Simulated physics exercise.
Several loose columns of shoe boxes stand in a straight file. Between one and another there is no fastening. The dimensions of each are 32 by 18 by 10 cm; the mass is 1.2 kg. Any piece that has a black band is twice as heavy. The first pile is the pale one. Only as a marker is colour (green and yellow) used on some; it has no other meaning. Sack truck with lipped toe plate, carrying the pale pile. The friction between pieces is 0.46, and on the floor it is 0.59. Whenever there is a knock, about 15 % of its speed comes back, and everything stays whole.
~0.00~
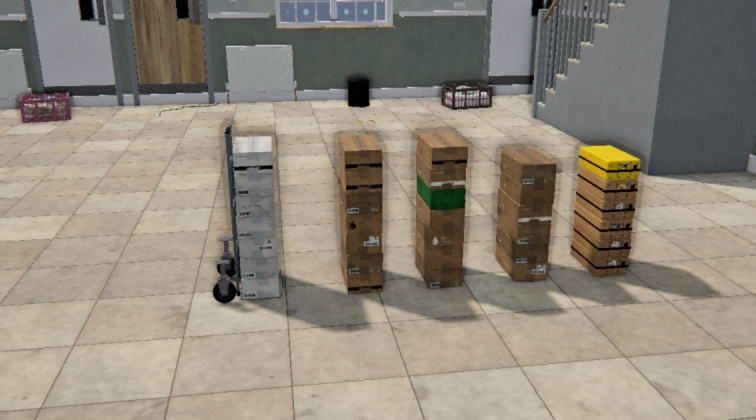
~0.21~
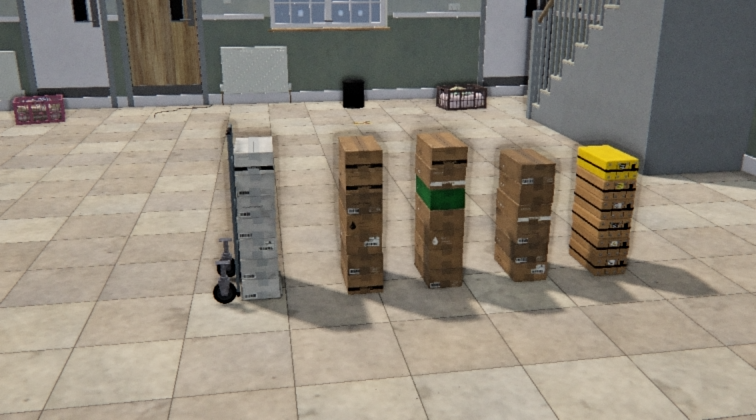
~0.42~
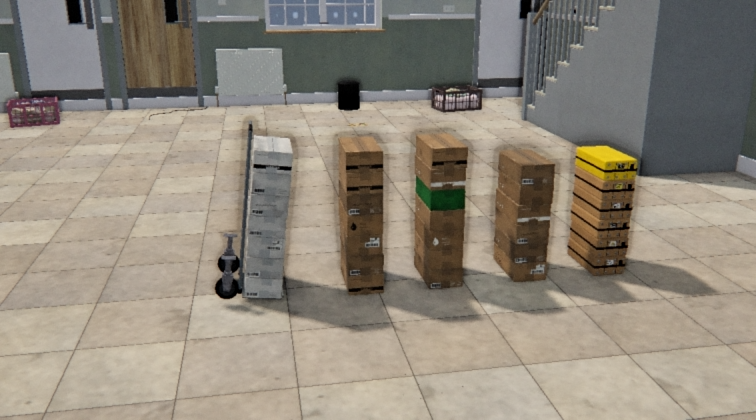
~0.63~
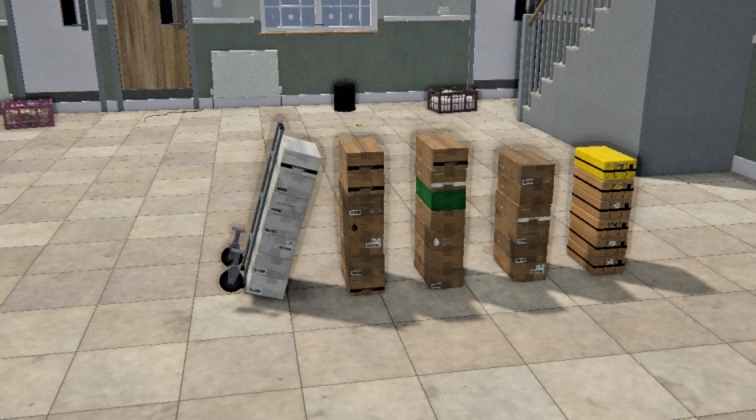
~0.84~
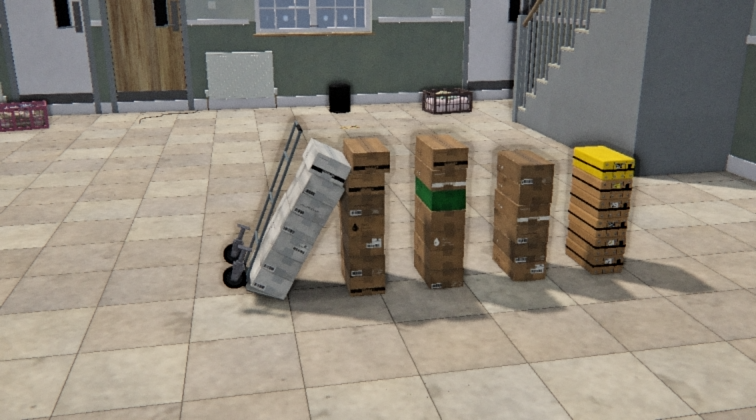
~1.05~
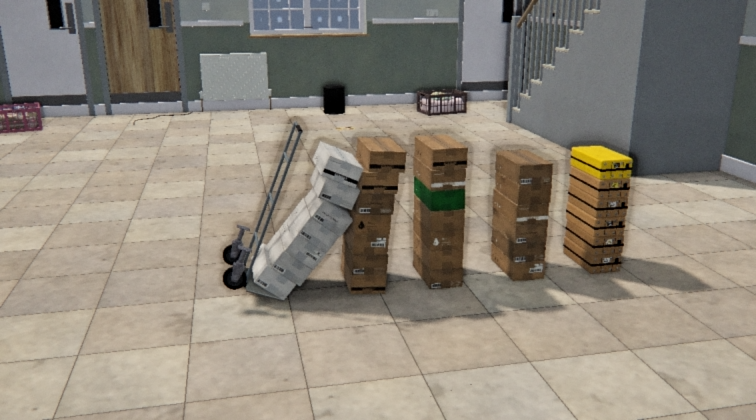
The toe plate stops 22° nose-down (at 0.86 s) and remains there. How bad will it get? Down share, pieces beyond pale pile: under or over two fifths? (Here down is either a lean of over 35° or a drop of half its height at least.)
Over.
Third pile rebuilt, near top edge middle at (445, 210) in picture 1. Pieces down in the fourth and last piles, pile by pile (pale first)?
Counts down - fourth: 0; last: 0.
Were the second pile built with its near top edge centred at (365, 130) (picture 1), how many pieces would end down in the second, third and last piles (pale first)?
In that case second 8, third 7, last 6.
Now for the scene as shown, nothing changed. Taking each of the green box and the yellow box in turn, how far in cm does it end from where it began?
Moved: Green 65, yellow 120.
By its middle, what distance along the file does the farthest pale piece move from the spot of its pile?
It ends some 90 cm away.
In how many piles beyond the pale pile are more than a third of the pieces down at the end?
Tally: 4.
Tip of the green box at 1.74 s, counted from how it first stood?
Around 15° from its start.
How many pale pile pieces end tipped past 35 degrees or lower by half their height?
I count 7 pale pieces.
By 1.74 s, 7 of the pale pile down; 3 of the 26 other boxes down; green box tilted 16°.
By 2.72 s, 7 of the pale pile down; 18 of the 26 other boxes down; green box tilted 33°, 16 cm lower; yellow box tilted 20°.
When it is over (4.1 s), 7 of the pale pile down; 26 of the 26 other boxes down; yellow box upside down; green box tilted 39°, 20 cm lower. That is 100 per cent. In pixels of the last frame, middles, green box near (551, 219).
